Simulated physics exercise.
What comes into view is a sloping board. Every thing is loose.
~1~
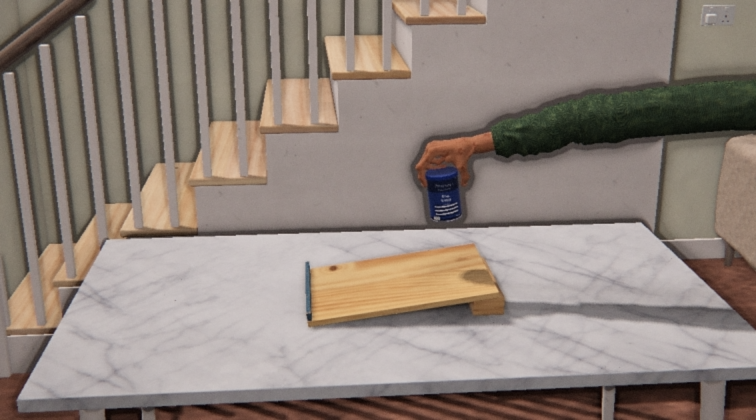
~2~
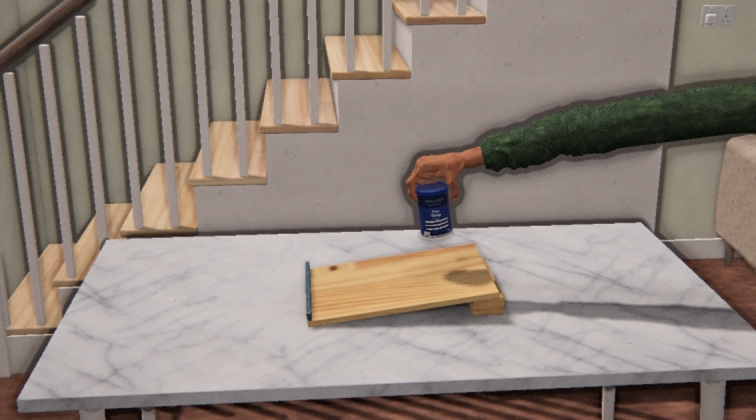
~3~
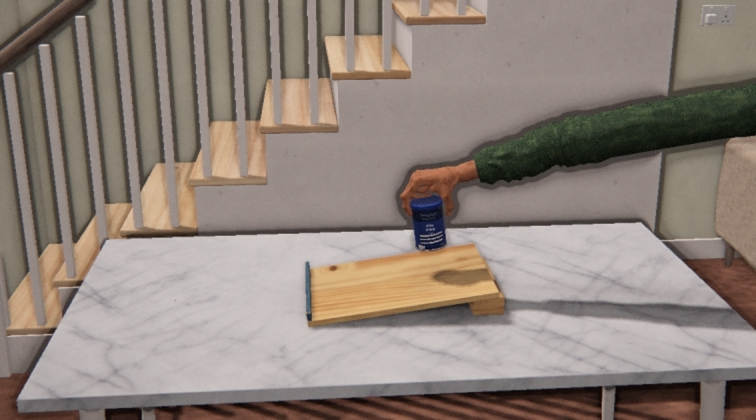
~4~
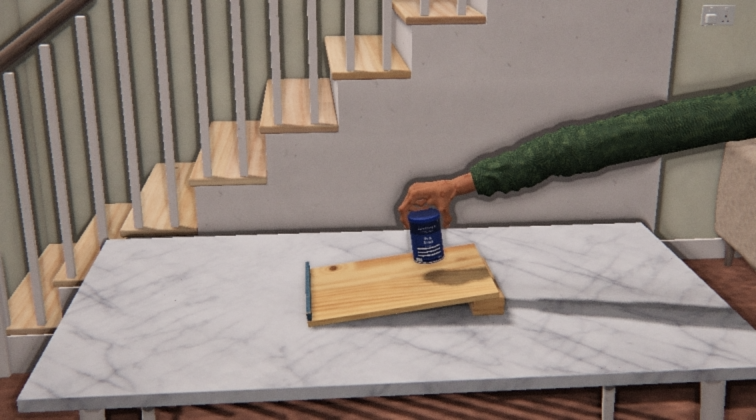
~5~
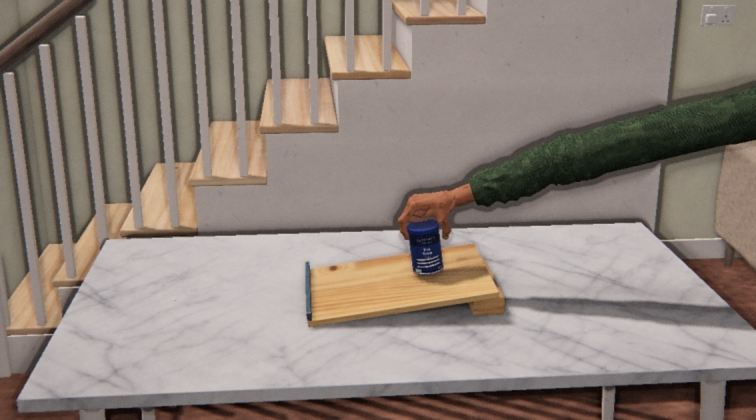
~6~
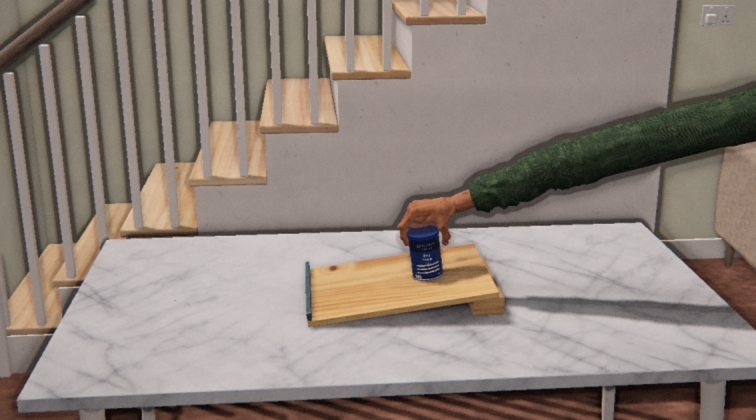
A hand in a green sleeve holds a small blue tin above a marble-topped table, seen from the front and slightly above, with a wooden staircase and white railings behind. On the table lies a sloping pale wooden board, its raised right end on a block and a dark strip along its left edge. The hand lowers the tin, drifting slightly left, and sets it on the board, still holding it.
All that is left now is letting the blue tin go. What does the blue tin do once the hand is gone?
It is static.
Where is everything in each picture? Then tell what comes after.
In the first frame, coming down; blue tin (444, 195).
In the second frame, coming down; blue tin (434, 209).
In the third frame, coming down; blue tin (429, 223).
In the fourth frame, coming down; blue tin (426, 236).
In the fifth frame, coming down; blue tin (426, 247).
In the sixth frame, set down, still held; blue tin (425, 253).
Then, 0.20 s after the last picture, nothing has stirred.
Then, 0.50 s after the last picture, blue tin resting near (425, 253).
At rest, it is in place. Seen from the same camera at the end, blue tin near (425, 253). The blue tin keeps its place.
